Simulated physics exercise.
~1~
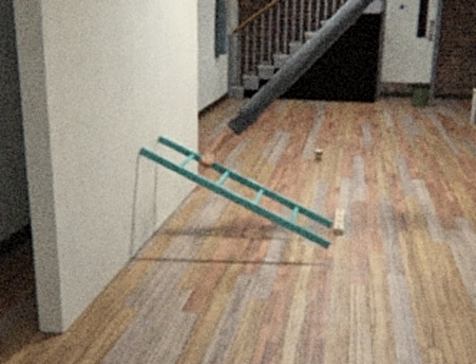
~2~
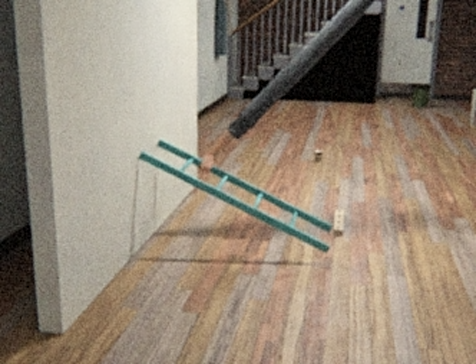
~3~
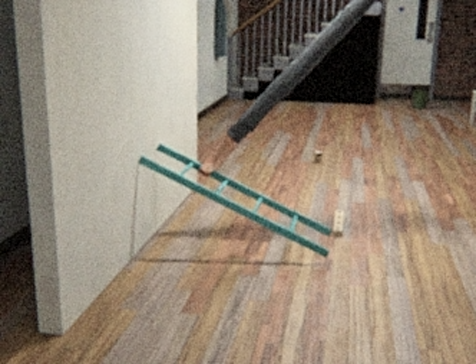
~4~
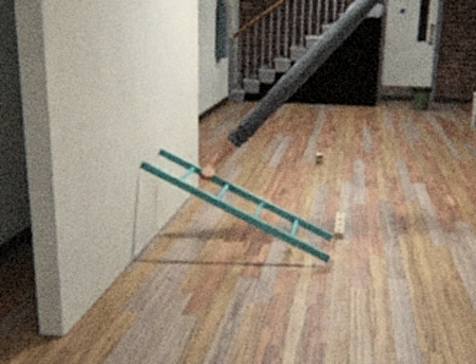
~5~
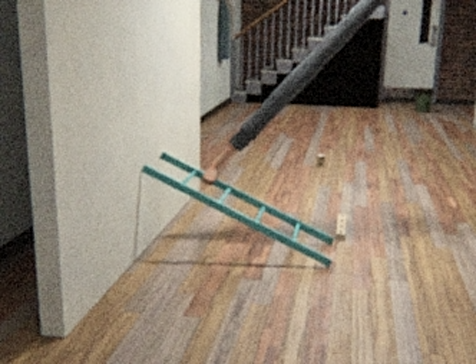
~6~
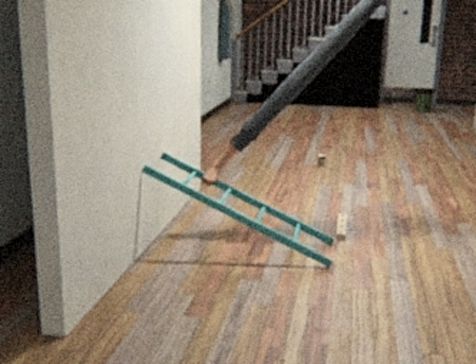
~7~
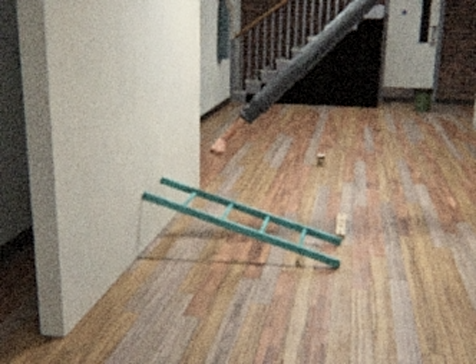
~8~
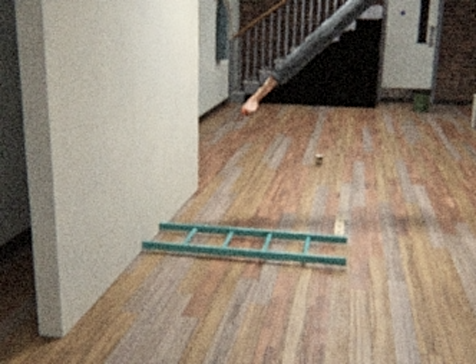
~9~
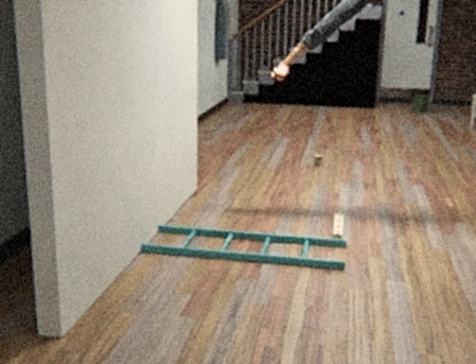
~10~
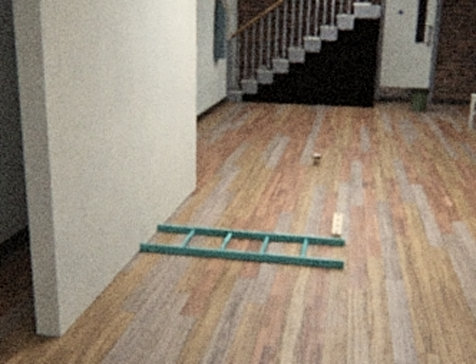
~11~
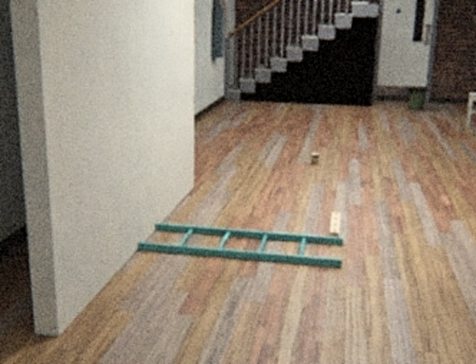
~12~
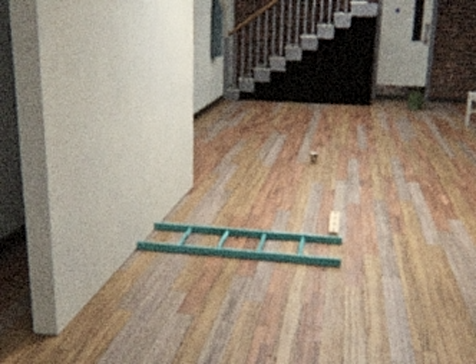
A turquoise ladder leans at a low angle against a white wall, held near its upper end by a hand, until the hand lets go and draws back toward the stairs; the ladder slips down and ends lying flat on the wooden floor beside a small batten.
